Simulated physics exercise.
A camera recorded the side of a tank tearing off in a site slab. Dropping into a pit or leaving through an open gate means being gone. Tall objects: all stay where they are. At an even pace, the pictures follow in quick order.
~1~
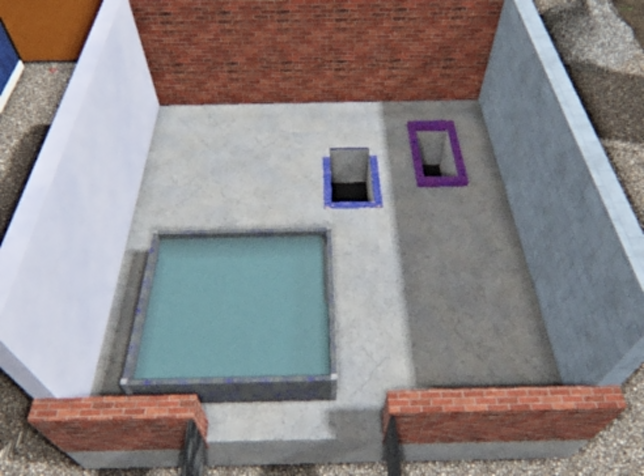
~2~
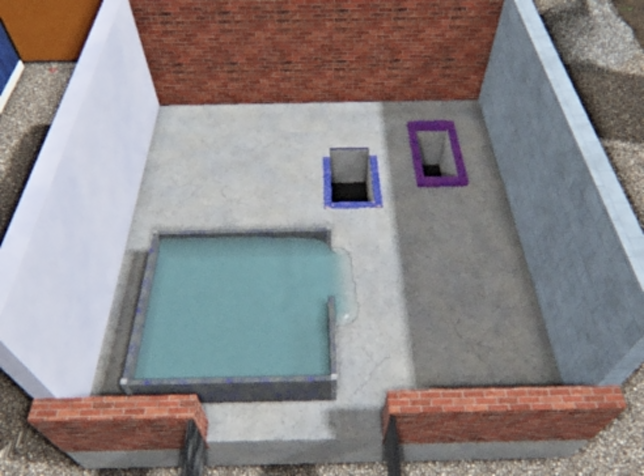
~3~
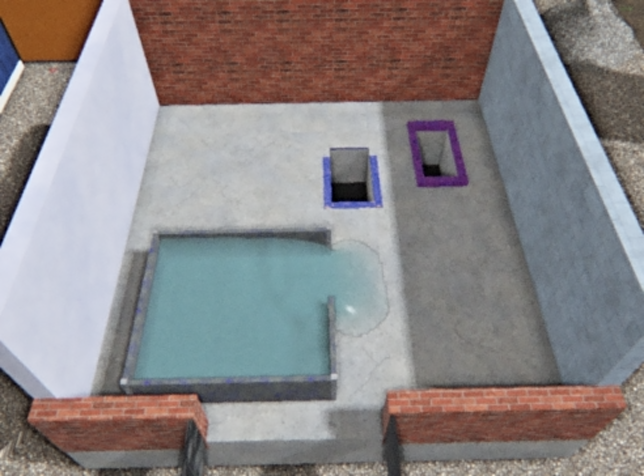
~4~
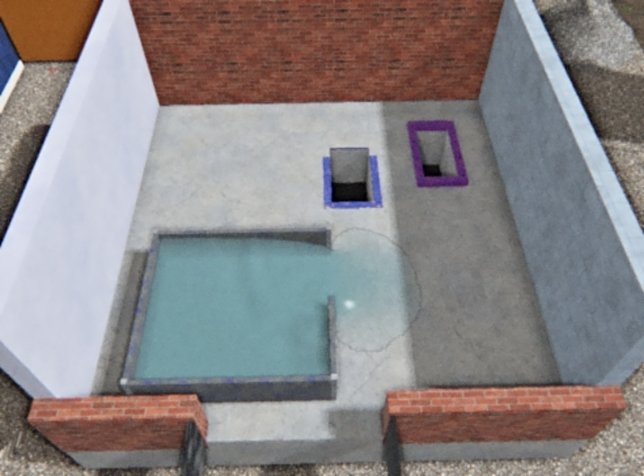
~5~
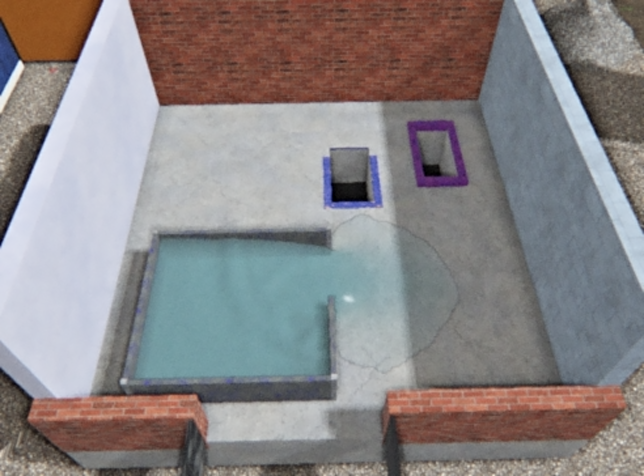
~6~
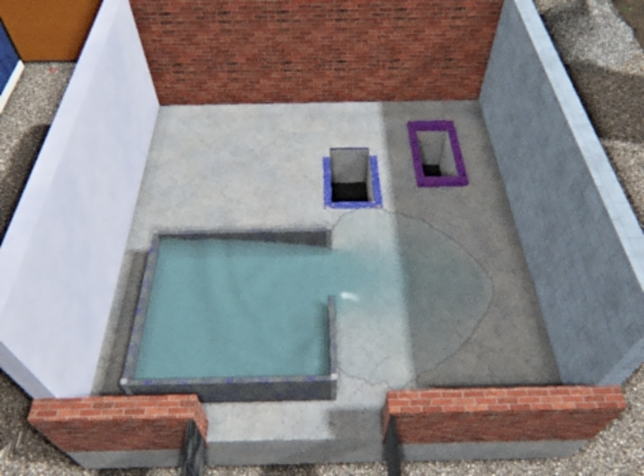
Tank of still water losing part of its right side, water pouring through the gap and spreading rightward across the grey slab.
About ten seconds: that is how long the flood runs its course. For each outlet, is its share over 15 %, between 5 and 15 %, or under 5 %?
Outcome: The gate will drain five to fifteen per cent inclusive. The blue pit will drain five to fifteen per cent inclusive. The purple pit will drain shy of five per cent.
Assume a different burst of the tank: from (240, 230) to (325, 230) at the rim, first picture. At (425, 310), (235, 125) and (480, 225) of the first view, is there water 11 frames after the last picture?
Going point by point: Left unwetted, waterlogged, left unwetted.
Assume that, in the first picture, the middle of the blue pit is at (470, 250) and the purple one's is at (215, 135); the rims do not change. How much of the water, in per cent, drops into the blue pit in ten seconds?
The blue pit takes 40 per cent.
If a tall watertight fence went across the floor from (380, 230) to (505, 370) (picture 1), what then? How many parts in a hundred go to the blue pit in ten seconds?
Result, blue pit: Some 20 percent of the total.
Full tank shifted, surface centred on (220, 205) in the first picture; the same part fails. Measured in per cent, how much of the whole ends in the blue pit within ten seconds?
Within ten seconds, 65 percent of the total ends up in the blue pit.
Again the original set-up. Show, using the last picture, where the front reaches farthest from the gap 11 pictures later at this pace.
The front should reach about (482, 122).
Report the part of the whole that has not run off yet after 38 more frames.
Roughly 94 %.
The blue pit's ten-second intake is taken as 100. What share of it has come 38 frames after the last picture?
Around 30 in a hundred.
A moment on, water covers 30 % of the floor; the gate 0 %, the blue pit 0 %, the purple pit 0 %.
Next, water covers 35 % of the floor; the gate 0 %, the blue pit 0 %, the purple pit 0 %.
Then, water covers 45 % of the floor; the gate 0 %, the blue pit 1 %, the purple pit 0 %.
Later, water covers 65 % of the floor; the gate 3 %, the blue pit 3 %, the purple pit 1 %.
In the end, water covers 85 % of the floor; the gate 9 %, the blue pit 11 %, the purple pit 1 %.
